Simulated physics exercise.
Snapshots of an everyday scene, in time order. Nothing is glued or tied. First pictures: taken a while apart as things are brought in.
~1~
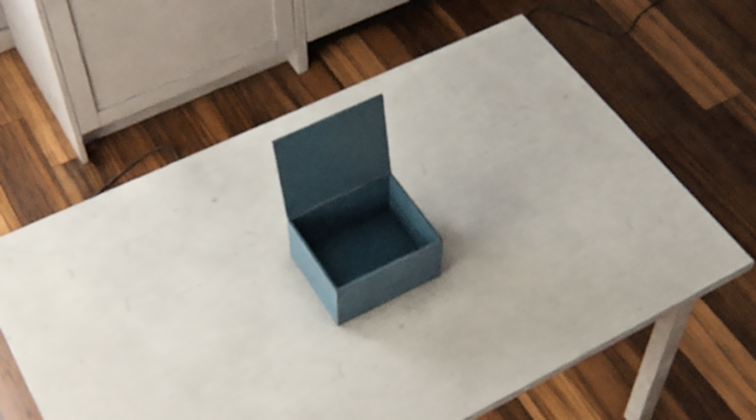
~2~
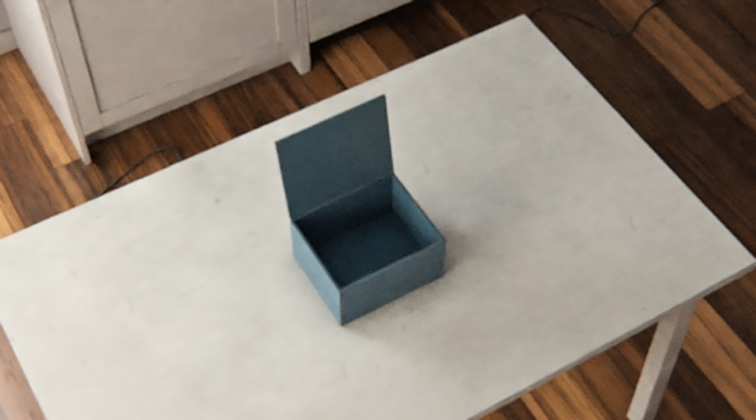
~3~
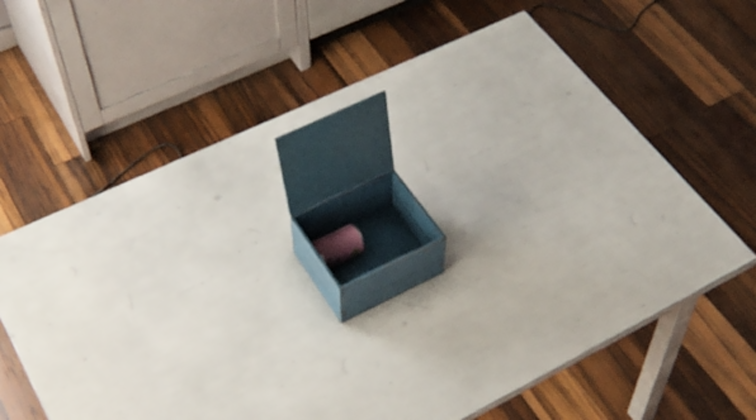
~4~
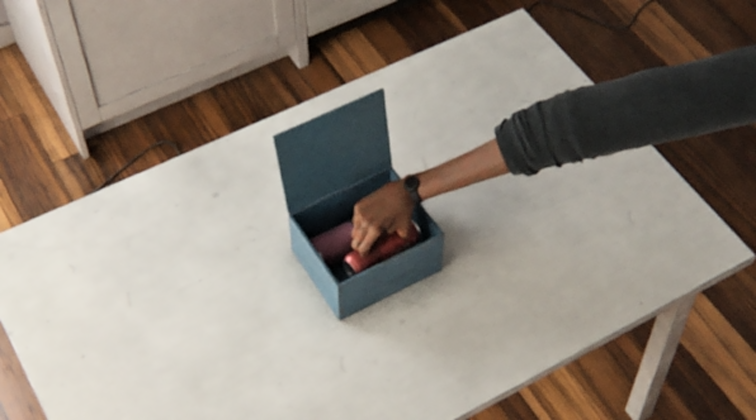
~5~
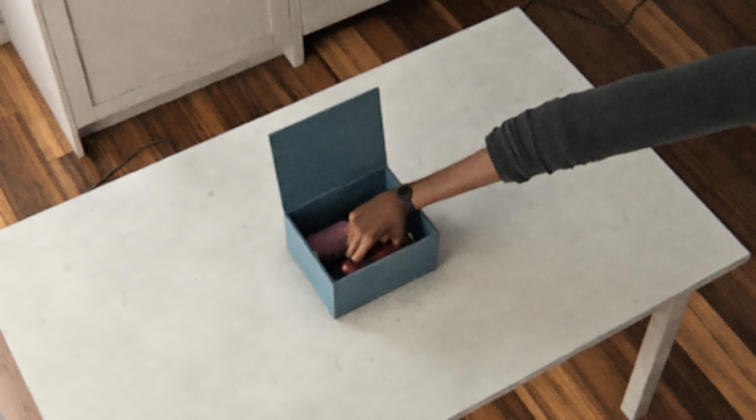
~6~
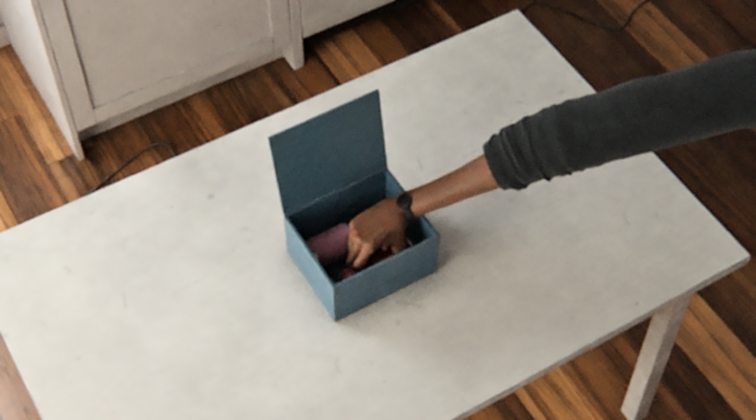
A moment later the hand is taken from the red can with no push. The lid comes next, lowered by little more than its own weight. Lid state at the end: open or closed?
Closed.
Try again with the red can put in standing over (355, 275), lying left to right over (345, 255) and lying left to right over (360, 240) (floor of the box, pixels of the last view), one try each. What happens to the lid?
Try 1: Lid stays raised; try 2: Lid goes down; try 3: Lid goes down.
Then, 1.40 s past the last view, lid 72° above the rim.
Then, 1.90 s past the last view, lid 30° above the rim.
Finally, lid shut; both still in place. Final places as the last picture's camera would see them, red can near (377, 267).
